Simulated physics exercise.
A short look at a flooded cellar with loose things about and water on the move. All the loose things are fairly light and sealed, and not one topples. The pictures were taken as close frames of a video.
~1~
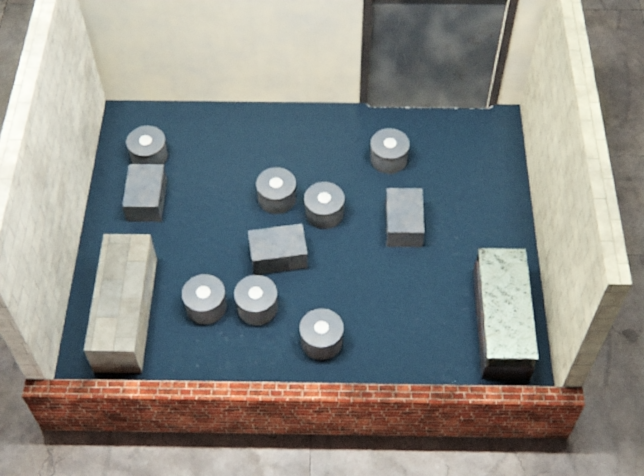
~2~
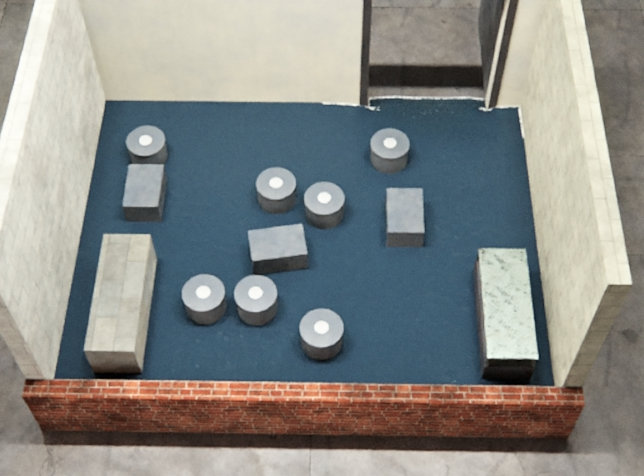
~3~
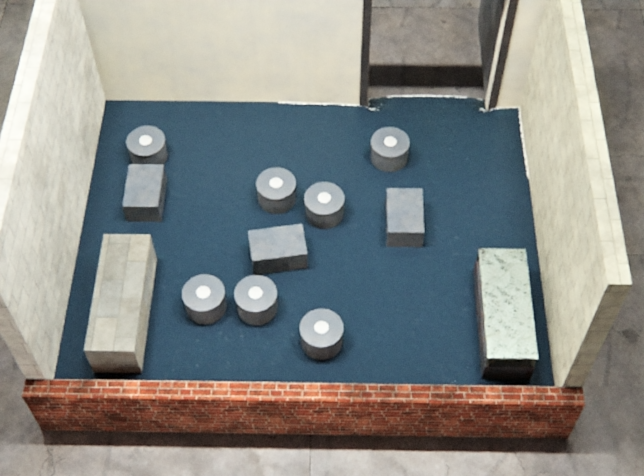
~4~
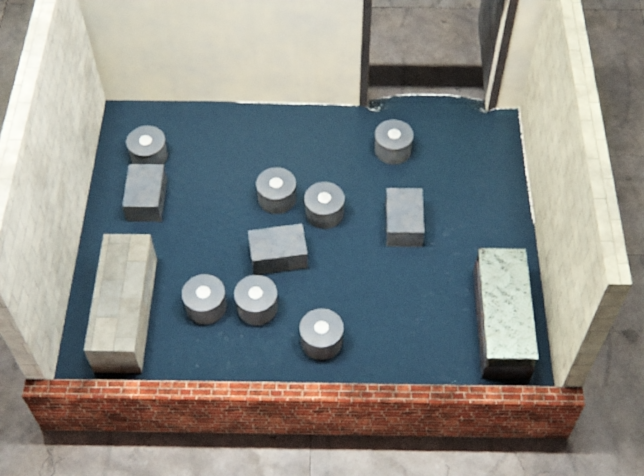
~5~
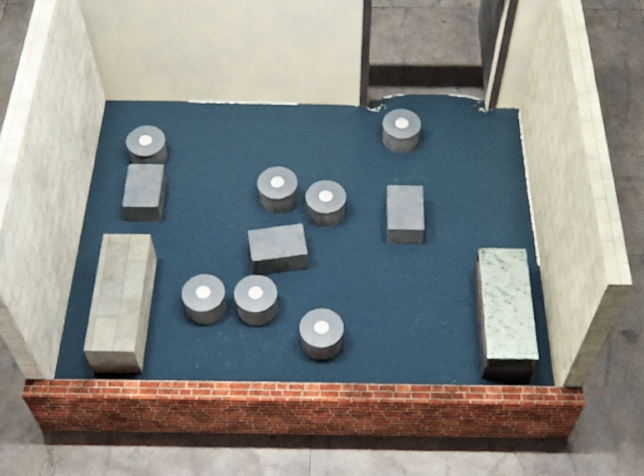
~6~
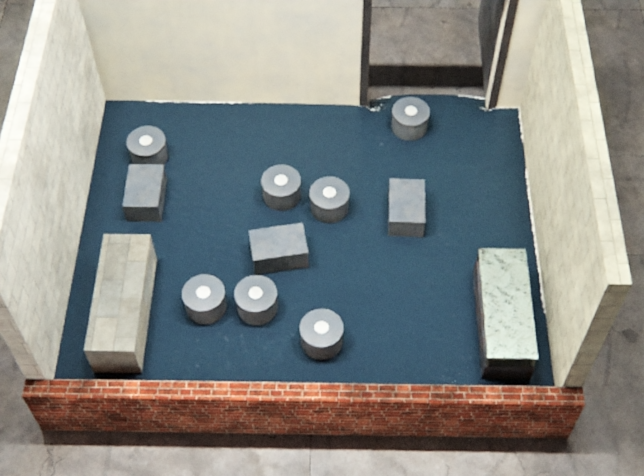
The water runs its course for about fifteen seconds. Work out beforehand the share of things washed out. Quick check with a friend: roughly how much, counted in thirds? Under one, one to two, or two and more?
It falls in the central third.
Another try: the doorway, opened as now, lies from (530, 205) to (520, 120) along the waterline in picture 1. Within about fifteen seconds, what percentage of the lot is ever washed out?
Estimate: Near 40 per cent.
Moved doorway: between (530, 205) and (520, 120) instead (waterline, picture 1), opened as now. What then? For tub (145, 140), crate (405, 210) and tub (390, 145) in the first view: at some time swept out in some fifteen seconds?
Sequentially: Remains indoors, leaves the room, leaves the room.
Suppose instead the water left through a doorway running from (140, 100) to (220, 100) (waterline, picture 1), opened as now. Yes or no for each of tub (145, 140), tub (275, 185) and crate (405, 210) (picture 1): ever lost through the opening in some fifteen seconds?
Lab log - 1: Escaped; 2: Escaped; 3: Retained.
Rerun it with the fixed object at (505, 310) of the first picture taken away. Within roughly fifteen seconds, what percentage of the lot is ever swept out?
Near 40 in a hundred.
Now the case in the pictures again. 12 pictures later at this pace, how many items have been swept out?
The number I arrive at is 2.
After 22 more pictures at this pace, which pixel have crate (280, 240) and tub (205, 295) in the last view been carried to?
About (385, 161) and (242, 261).
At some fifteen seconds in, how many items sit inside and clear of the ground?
It adds up to 5.
A moment on, 1 of 10 are out; 9 afloat.
Next, 2 of 10 are out; 8 afloat.
Later, 4 of 10 are out; 6 afloat.
In the end, 5 of 10 are out; 5 afloat.
